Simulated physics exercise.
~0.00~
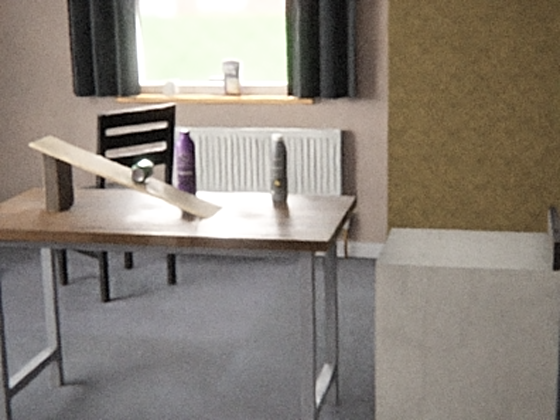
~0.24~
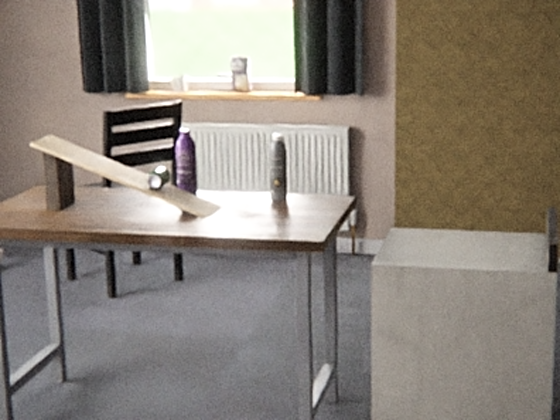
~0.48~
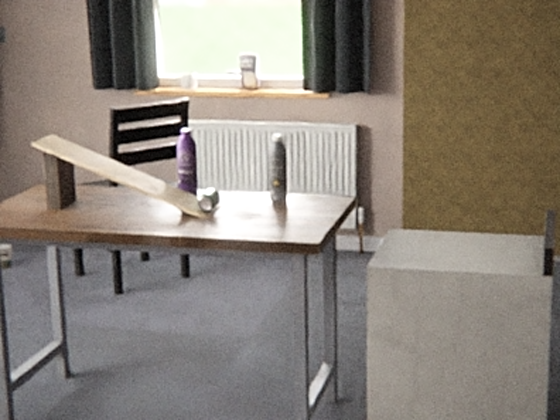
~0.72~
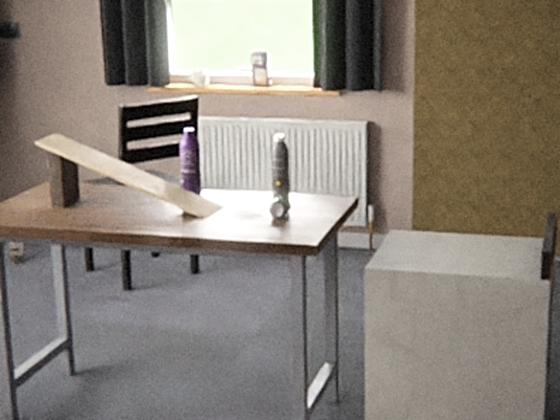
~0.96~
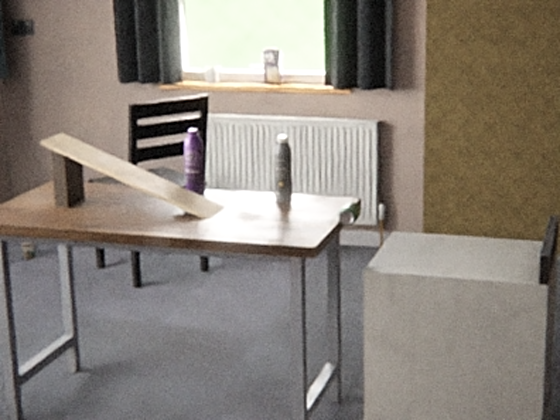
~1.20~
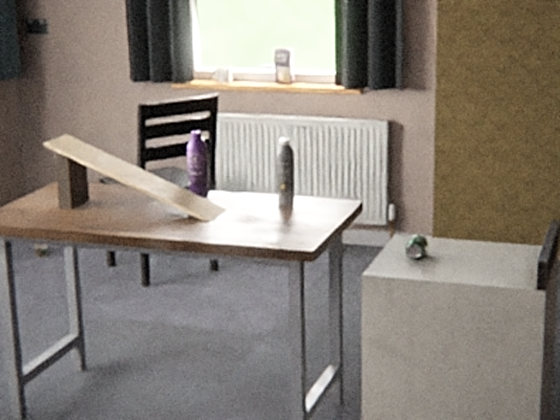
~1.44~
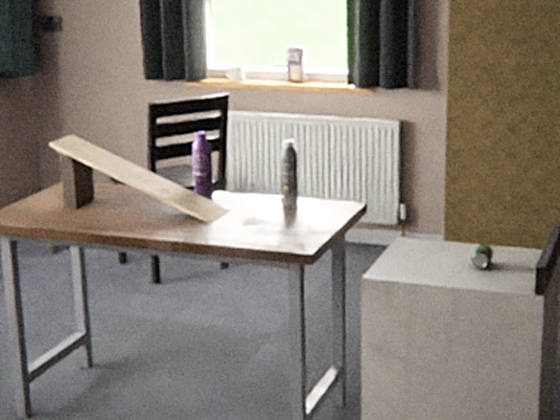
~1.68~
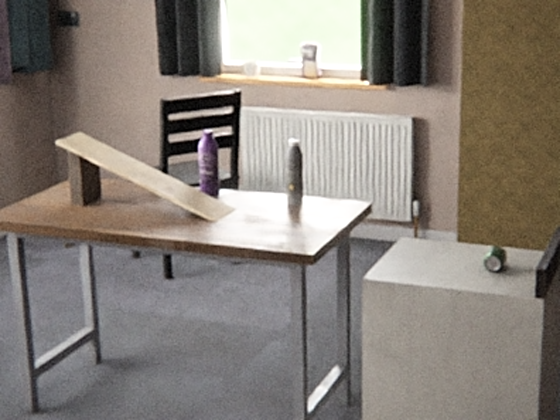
A green can rolls down the ramp, crosses the gap, and stays on the lower top.
